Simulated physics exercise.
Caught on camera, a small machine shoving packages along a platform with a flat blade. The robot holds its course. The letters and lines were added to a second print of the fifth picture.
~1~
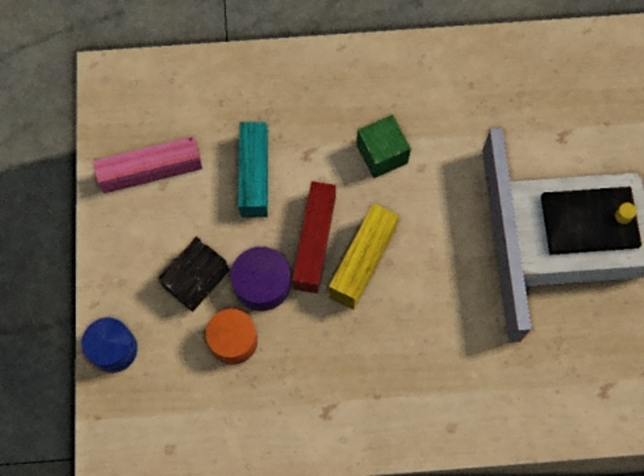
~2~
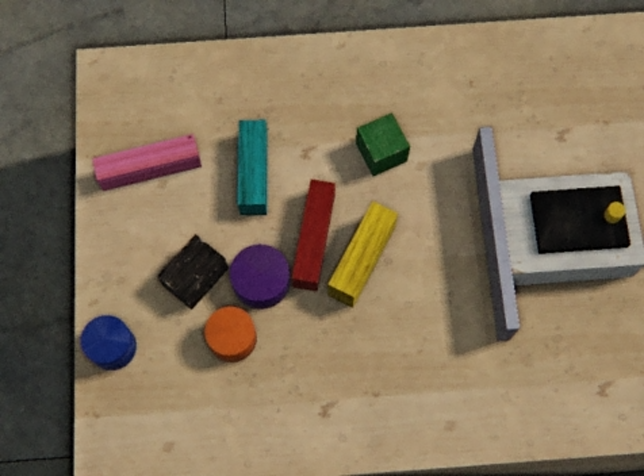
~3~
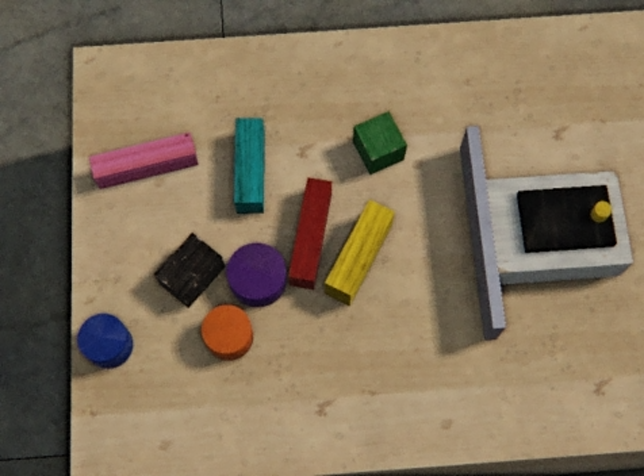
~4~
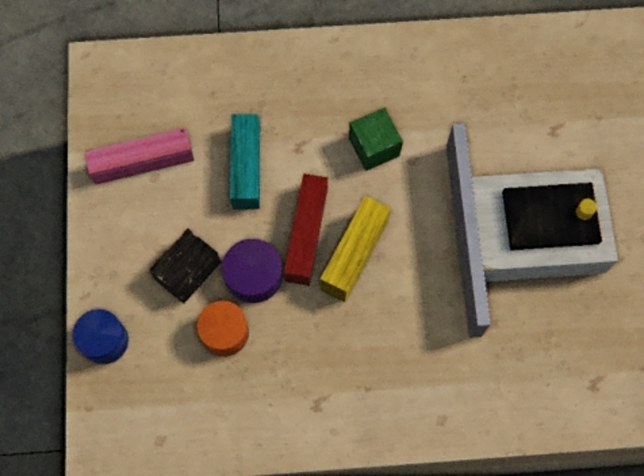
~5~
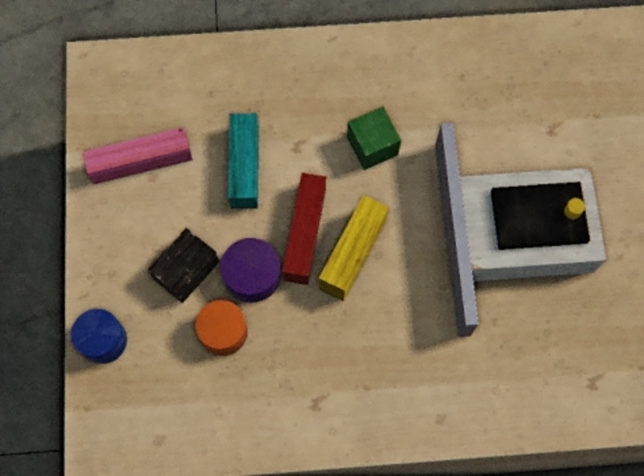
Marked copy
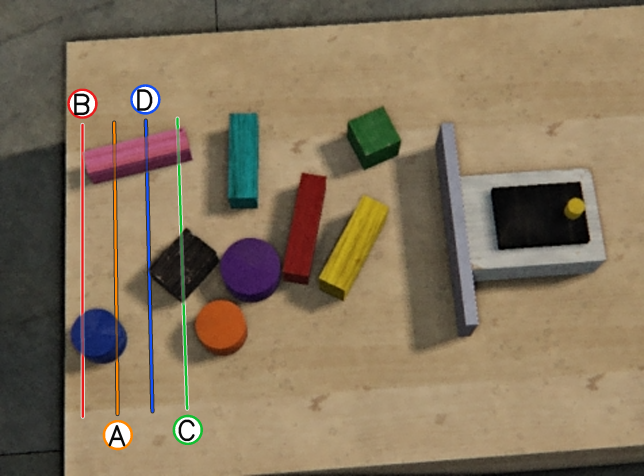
A small white machine with a wide, flat gray blade slid slowly left across a wooden platform, narrowing the gap to a scattered group of colorful blocks and round pieces, which it didn't touch.
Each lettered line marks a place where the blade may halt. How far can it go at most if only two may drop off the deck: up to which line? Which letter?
Line D.
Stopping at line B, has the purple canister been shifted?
Yes.
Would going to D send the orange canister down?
No.
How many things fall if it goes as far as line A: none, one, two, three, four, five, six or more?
By then, three.
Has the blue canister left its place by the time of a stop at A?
By then, yes.
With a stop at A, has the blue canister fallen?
By then, yes.
On the marked copy, A at (116, 261); B at (83, 264); C at (182, 257); D at (149, 259).
Taking D. A third of the way, robot (421, 223); green crate (324, 125); yellow stick (326, 254).
Two thirds of the way, robot (307, 231); black crate (119, 246); purple canister (147, 284).
When it is over, robot (222, 237); purple canister over the edge; black crate (63, 242); one fallen.
As for the rest, A drops three; B drops six; C is within the limit but short.
